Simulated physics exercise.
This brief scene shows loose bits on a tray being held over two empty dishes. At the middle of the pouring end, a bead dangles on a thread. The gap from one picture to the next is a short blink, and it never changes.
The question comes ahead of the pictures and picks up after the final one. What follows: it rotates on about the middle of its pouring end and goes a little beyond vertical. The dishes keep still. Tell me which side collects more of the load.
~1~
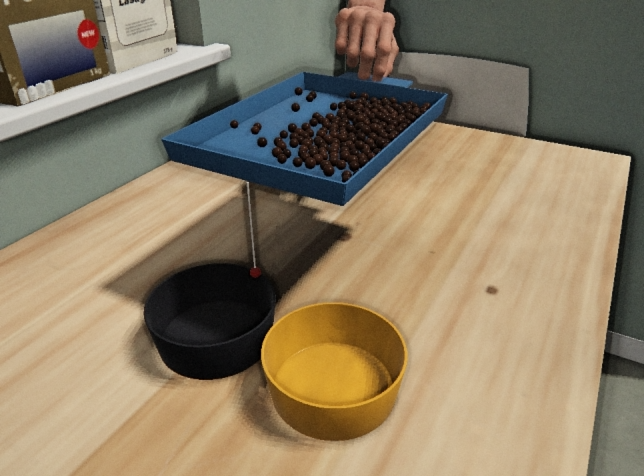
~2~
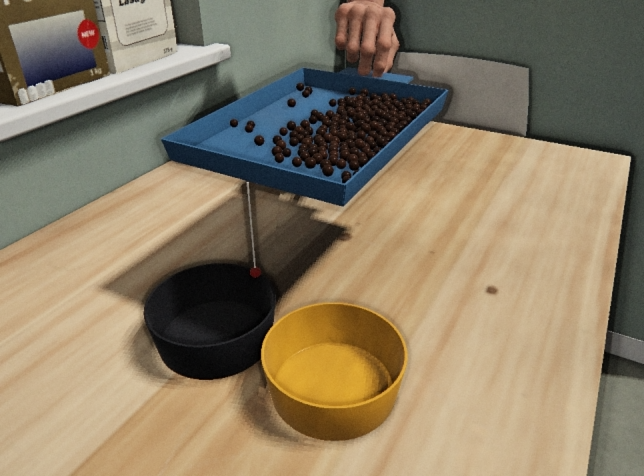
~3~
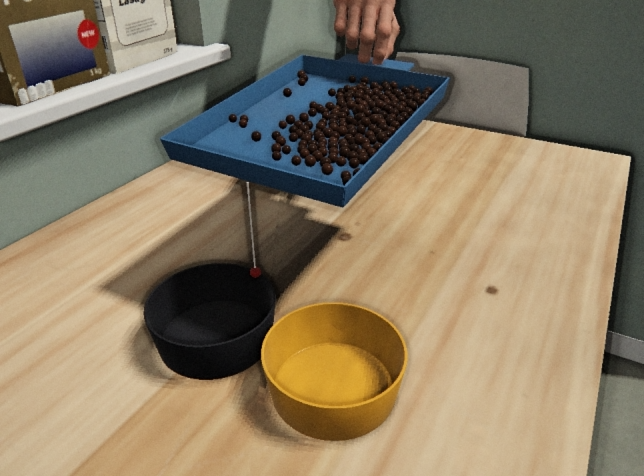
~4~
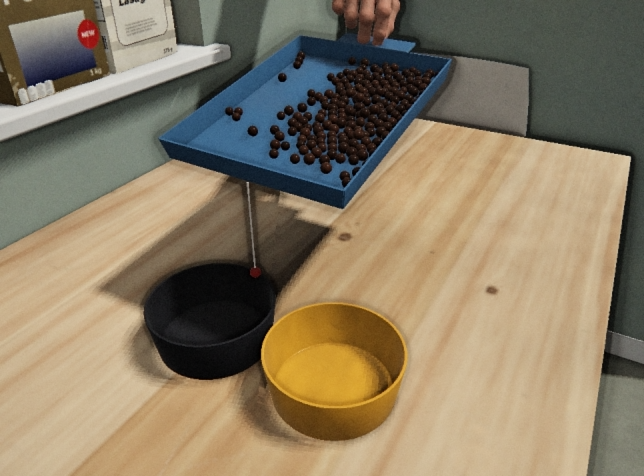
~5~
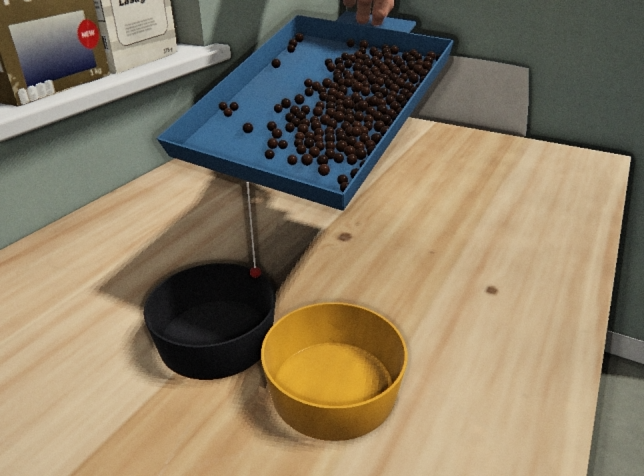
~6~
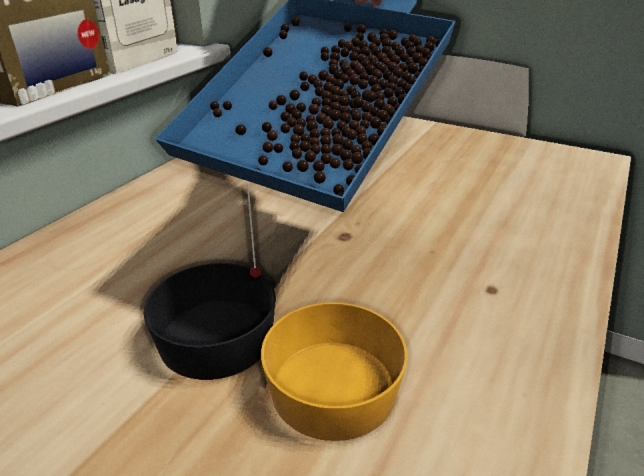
Right.
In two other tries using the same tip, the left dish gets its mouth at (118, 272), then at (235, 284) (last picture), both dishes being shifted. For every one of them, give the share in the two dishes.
Close to 40 in a hundred, then close to 60 in a hundred.
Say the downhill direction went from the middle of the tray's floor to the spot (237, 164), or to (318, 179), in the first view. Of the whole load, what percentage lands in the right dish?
Roughly 0 percent first and 90 percent second.
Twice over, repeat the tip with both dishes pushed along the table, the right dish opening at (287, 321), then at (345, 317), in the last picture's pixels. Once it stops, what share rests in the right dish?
Near 70 % and 40 %.
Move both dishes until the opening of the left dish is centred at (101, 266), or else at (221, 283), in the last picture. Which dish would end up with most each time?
First try: The rightmost dish. Second try: The rightmost dish.
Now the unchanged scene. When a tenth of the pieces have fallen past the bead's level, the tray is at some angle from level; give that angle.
About 75°.
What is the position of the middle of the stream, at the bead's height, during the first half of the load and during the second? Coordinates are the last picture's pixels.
Close to (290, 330), then close to (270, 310).
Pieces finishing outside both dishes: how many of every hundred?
Close to 10 %, give or take.
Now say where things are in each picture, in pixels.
The first frame shows corners of the pouring end (167, 138) and (343, 181), level; middle of the load (358, 128), chocolate balls; left dish (170, 357); right dish (298, 417); bead on its thread (255, 272).
The second frame shows corners of the pouring end (167, 138) and (343, 182), level; middle of the load (358, 126).
The third frame shows corners of the pouring end (166, 138) and (343, 184), tipped barely, lowest at the right corner; middle of the load (361, 118), about a tenth on the move.
The fourth frame shows corners of the pouring end (164, 137) and (342, 187), tipped a little, lowest at the right corner; middle of the load (360, 108), about a tenth on the move.
The fifth frame shows corners of the pouring end (163, 137) and (341, 190), tipped clearly, lowest at the right corner; middle of the load (359, 101), roughly a quarter on the move.
The sixth frame shows corners of the pouring end (161, 137) and (341, 193), tipped clearly, lowest at the right corner; middle of the load (356, 96), almost all on the move; left dish (170, 357); right dish (298, 417).
Just after the last frame, tray tipped steeply; the larger part on the tray; just a few in the right dish; about a tenth in the air.
A moment on, tray tipped past a quarter turn; about a tenth on the tray; roughly half in the right dish; roughly a quarter in the left dish; about a tenth outside both; roughly a quarter in the air.
Further on, tray tipped past a quarter turn; roughly two thirds in the right dish; roughly a third in the left dish; about a tenth outside both.
When it is over, tray tipped past a quarter turn; roughly two thirds in the right dish; roughly a third in the left dish; about a tenth outside both.
